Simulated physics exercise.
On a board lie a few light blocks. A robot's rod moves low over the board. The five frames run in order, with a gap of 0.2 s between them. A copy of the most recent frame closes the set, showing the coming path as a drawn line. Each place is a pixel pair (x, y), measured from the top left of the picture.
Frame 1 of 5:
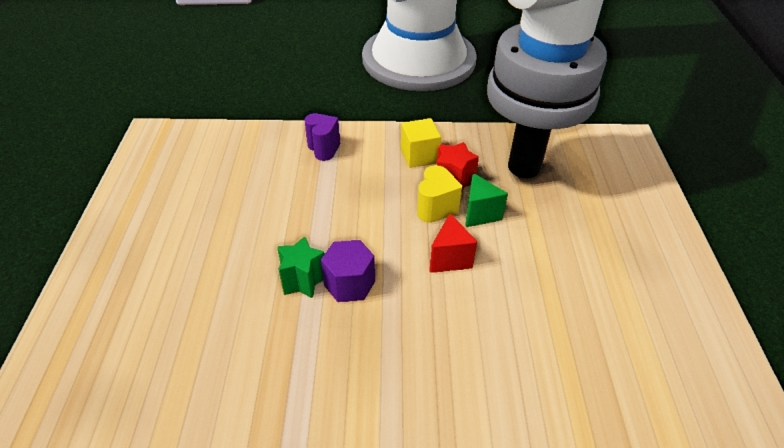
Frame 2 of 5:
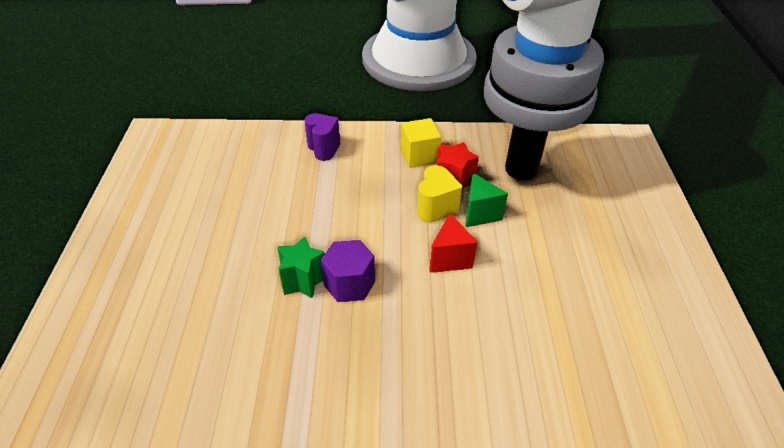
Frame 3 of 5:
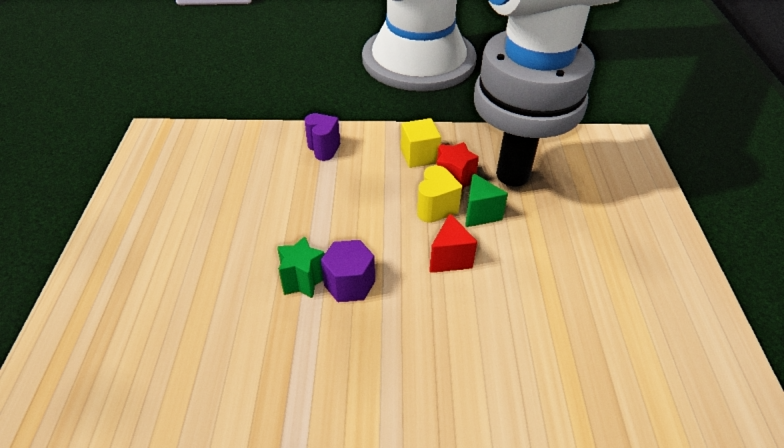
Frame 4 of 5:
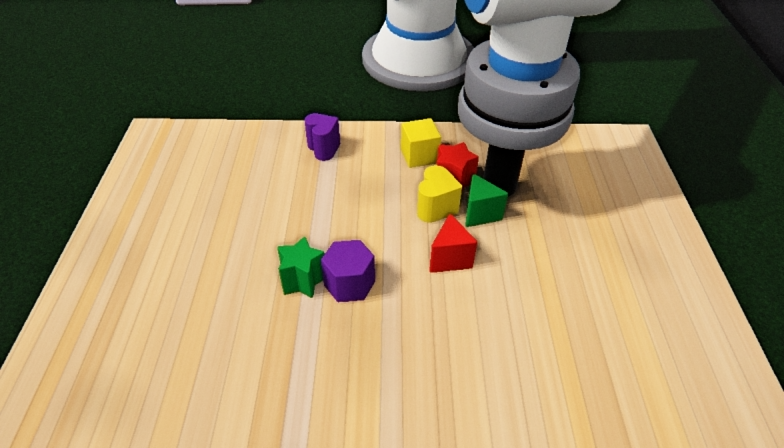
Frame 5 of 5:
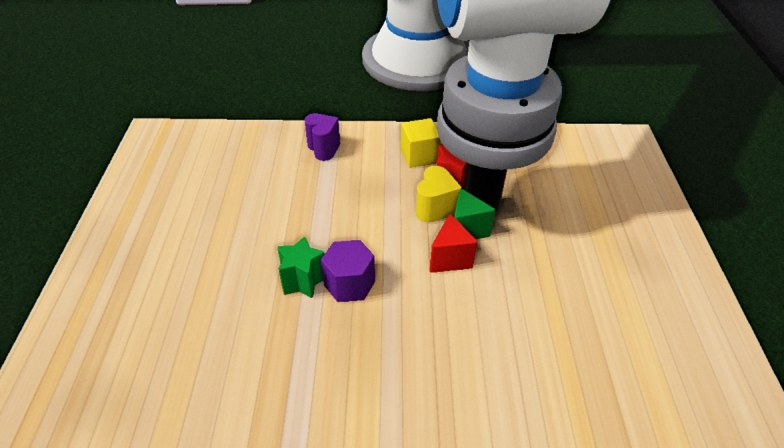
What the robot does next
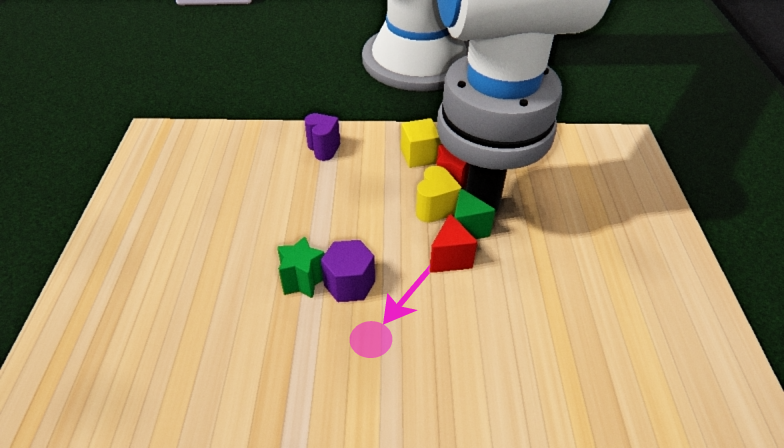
On a wooden board scattered with colourful blocks, a robot's black rod moved slowly left and toward the viewer, then pushed the green triangle down and left, while the yellow heart shifted slightly.
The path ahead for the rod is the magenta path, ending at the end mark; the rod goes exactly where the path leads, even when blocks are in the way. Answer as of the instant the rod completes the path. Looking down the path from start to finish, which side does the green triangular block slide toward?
Sideways shift: Right.
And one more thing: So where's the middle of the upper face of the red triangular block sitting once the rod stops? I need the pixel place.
It sits at (437, 293).
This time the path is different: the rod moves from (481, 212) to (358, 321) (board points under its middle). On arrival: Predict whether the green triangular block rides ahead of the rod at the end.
Most likely the green triangular block stays ahead.
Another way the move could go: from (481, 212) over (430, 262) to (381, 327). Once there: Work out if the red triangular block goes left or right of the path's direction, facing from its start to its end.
So, looking from the first point of the path to the last, the red triangular block moves leftwards.
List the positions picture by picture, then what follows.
In the first frame, lower end of the rod at (524, 169), tops of blocks, yellow heart block at (438, 181), red triangular block at (453, 233), green triangular block at (484, 188).
In the second frame, rod at (521, 171), blocks as before.
In the third frame, rod at (513, 177), blocks as before.
In the fourth frame, rod at (499, 188), blocks as before.
In the fifth frame, rod at (482, 205), yellow heart block at (437, 181), red triangular block at (453, 233), green triangular block at (471, 204).
The drawn path runs from (481, 212) to (371, 339).
On the path given first. One third of the way, rod at (448, 242); red triangular block at (437, 260), turned 75° anticlockwise; green triangular block at (426, 238).
Two thirds of the way, rod at (412, 283); red triangular block at (436, 288), turned 95° anticlockwise; green triangular block at (381, 276), turned 20° clockwise.
At the end, rod at (371, 332); yellow heart block not moved; red triangular block at (437, 293), turned 110° anticlockwise; green triangular block at (340, 296), turned 70° clockwise.
